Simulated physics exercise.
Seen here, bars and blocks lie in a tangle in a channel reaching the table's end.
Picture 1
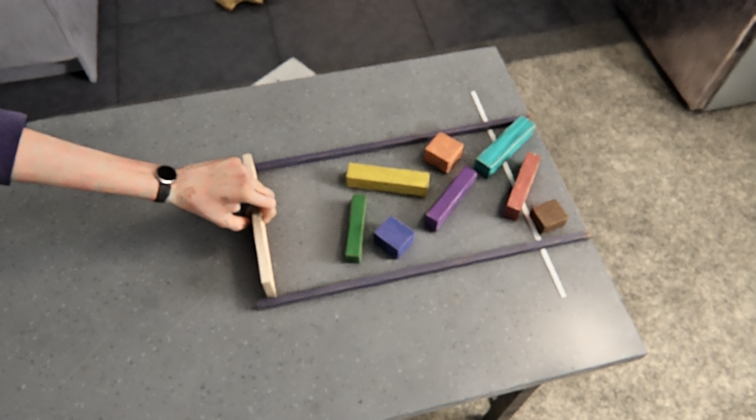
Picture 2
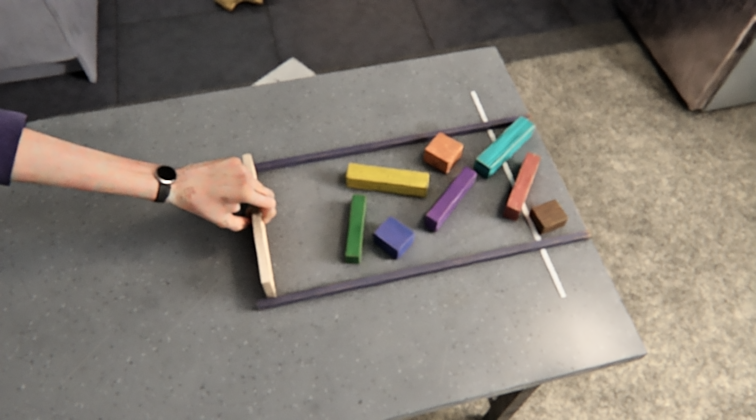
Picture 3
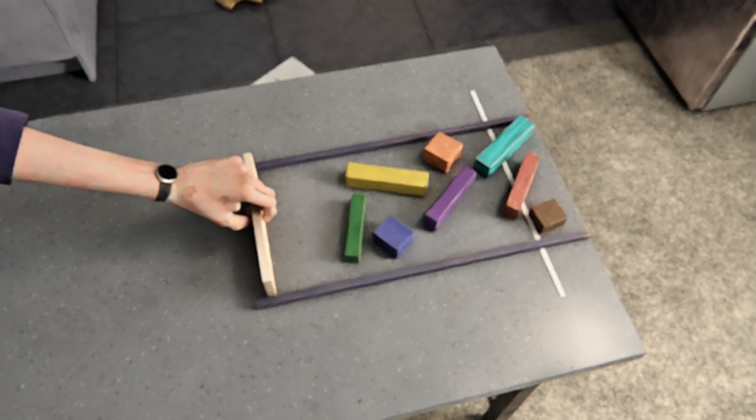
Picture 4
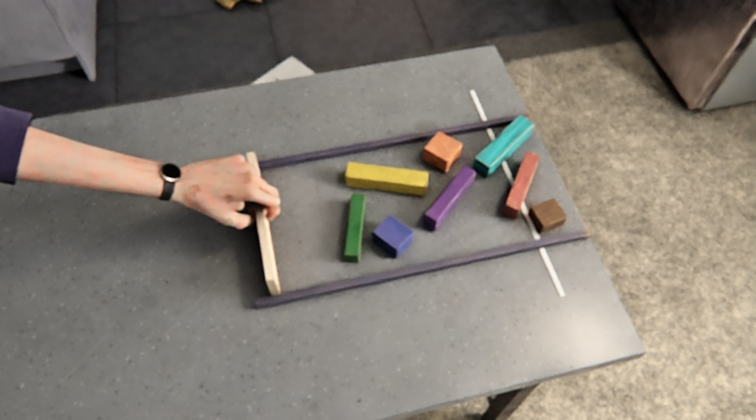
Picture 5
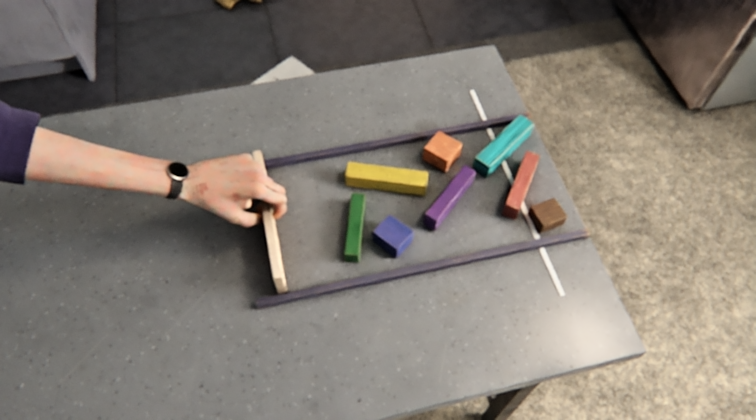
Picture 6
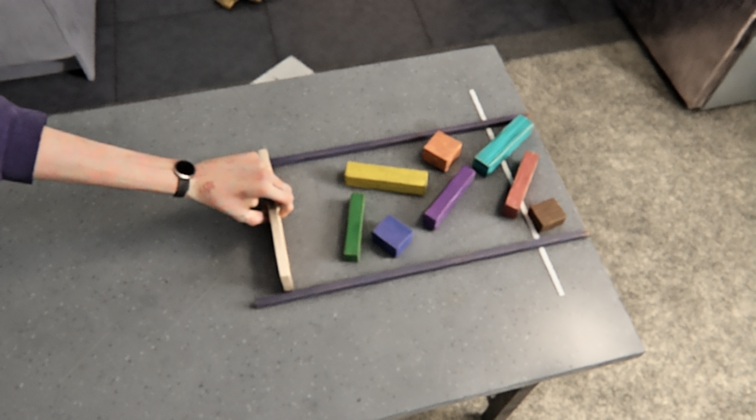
The video shows a hand wearing a dark watch holding an upright wooden board between two dark rails on a gray table, then sliding it slightly right, while the colored bars and blocks scattered ahead of it stay still.
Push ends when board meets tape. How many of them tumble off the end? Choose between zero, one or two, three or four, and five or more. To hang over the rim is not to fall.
The count is three or four.
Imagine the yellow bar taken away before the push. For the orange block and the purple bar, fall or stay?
I'd say the orange block stays where it is, while the purple bar stays where it is.
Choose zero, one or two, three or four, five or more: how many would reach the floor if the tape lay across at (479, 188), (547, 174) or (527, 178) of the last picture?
Going tape by tape, I get 1 or 2, then five or more, then three or four.
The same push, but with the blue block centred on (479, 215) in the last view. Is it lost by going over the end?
In that case it keeps its place.
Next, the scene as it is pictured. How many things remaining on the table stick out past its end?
The total here is 1.
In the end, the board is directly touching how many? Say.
2.
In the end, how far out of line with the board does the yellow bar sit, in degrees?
About 35 degrees.
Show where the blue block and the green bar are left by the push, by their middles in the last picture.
They end up close to (553, 205) and (526, 192).
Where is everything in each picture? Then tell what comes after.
The first frame shows brown block (548, 216); turquoise stick (505, 147); red bar (522, 186); board (259, 223); tape (513, 183).
The second frame shows turquoise stick (505, 147); yellow bar (387, 180).
The third frame shows red bar (522, 185); purple bar (450, 198).
The fourth frame shows brown block (547, 216); board (262, 221).
The fifth frame shows turquoise stick (504, 146); orange block (442, 152).
The sixth frame shows brown block (547, 215); turquoise stick (503, 145); red bar (521, 184); board (275, 218); tape (512, 181).
Soon after, none off yet; brown block at rest near (547, 215); turquoise stick at rest near (503, 145); red bar at rest near (521, 184).
After that, none off yet; brown block displaced a little near (556, 217); turquoise stick at rest near (504, 144); red bar displaced a little near (536, 186).
In the end, the number that fall off is three or four; gone, purple bar, red bar, turquoise stick and brown block.
